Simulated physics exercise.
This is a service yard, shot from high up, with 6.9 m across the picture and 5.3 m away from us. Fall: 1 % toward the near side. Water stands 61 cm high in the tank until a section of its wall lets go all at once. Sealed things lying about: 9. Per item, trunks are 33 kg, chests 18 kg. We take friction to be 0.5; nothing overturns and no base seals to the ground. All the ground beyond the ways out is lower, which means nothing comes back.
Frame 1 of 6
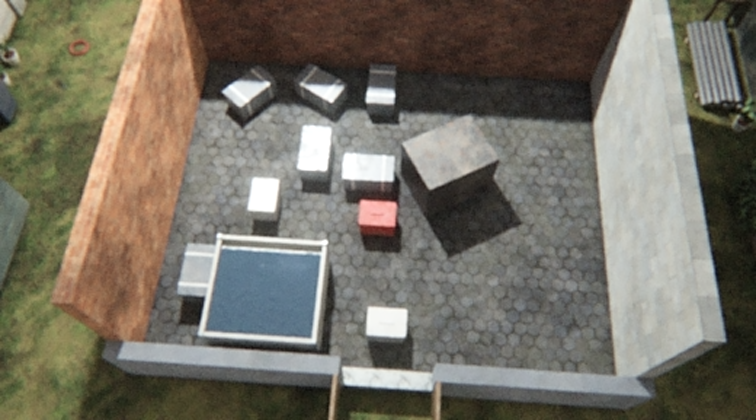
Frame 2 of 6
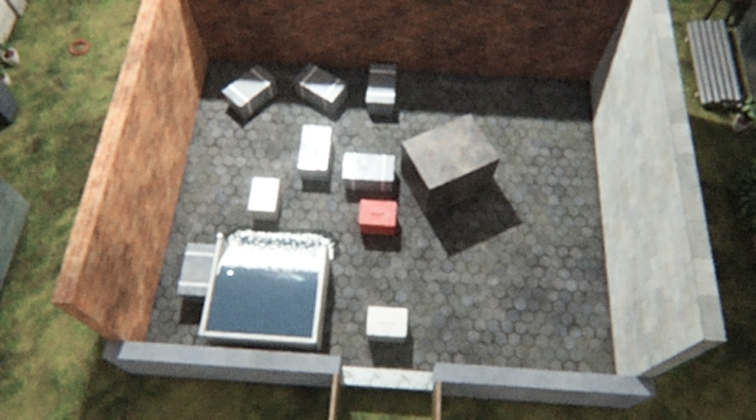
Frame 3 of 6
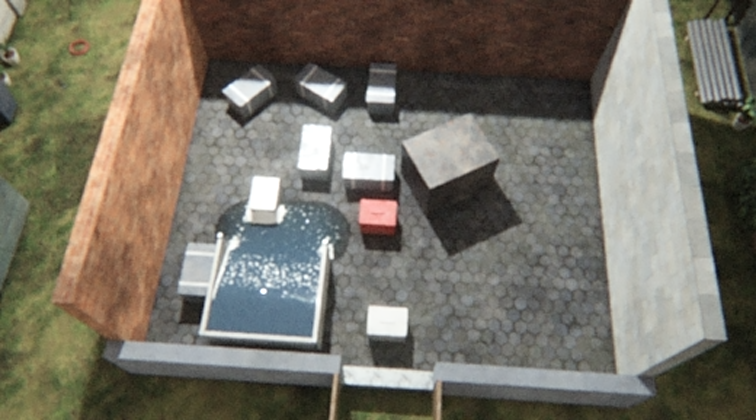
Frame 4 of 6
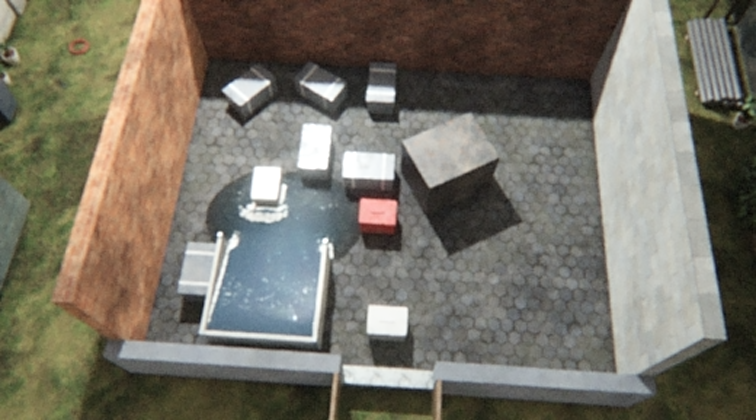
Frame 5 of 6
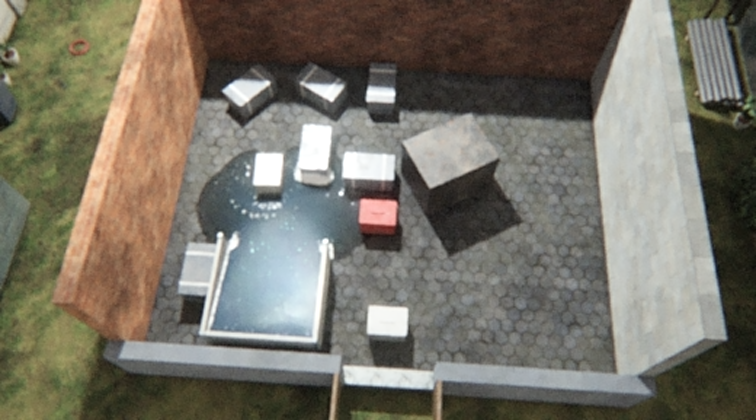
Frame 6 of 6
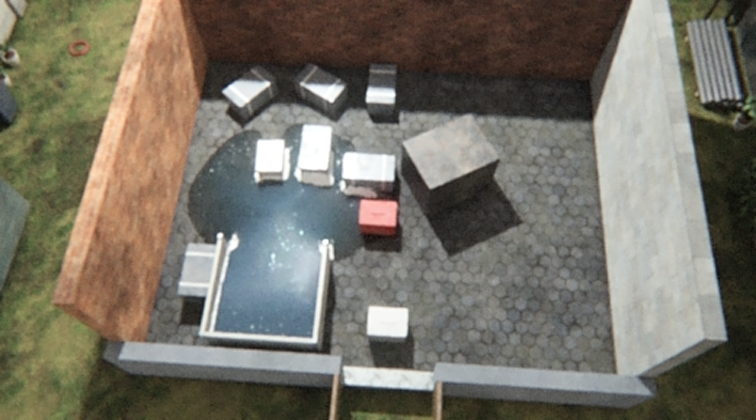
Water pouring from a rectangular tank's far side, spreading across the paved walled yard and pushing a small white box away.
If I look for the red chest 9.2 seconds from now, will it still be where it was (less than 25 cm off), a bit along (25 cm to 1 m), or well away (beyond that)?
It is pushed partway.
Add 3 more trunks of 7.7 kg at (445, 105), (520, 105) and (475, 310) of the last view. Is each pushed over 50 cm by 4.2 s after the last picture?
In sequence: Goes beyond; goes beyond; stays within.
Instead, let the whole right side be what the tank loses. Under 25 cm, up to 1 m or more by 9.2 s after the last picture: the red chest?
The red chest remains in place.
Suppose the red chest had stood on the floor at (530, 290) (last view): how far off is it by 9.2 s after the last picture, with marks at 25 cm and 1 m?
As it turns out, it barely budges.
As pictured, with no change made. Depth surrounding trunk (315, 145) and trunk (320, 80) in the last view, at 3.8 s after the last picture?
First roughly 12 cm, second roughly 9 cm.
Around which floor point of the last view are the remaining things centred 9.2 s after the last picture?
It sits at about (373, 168).
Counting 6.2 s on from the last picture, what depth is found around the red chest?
4 cm or so.
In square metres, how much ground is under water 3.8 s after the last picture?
About 24 m2.
Then, 1.2 s after the last picture the red chest is near (378, 213), 0.0 m from its start, aground; 0 of 9 are out; 3 afloat.
Then, 3.8 s after the last picture the red chest is near (378, 213), 0.0 m from its start, aground; 0 of 9 are out; 3 afloat.
Then, 6.2 s after the last picture the red chest is near (390, 242), 0.5 m from its start, aground; 0 of 9 are out; 0 afloat.
Then, 9.2 s after the last picture the red chest is near (390, 242), 0.5 m from its start, aground; 0 of 9 are out; 0 afloat.
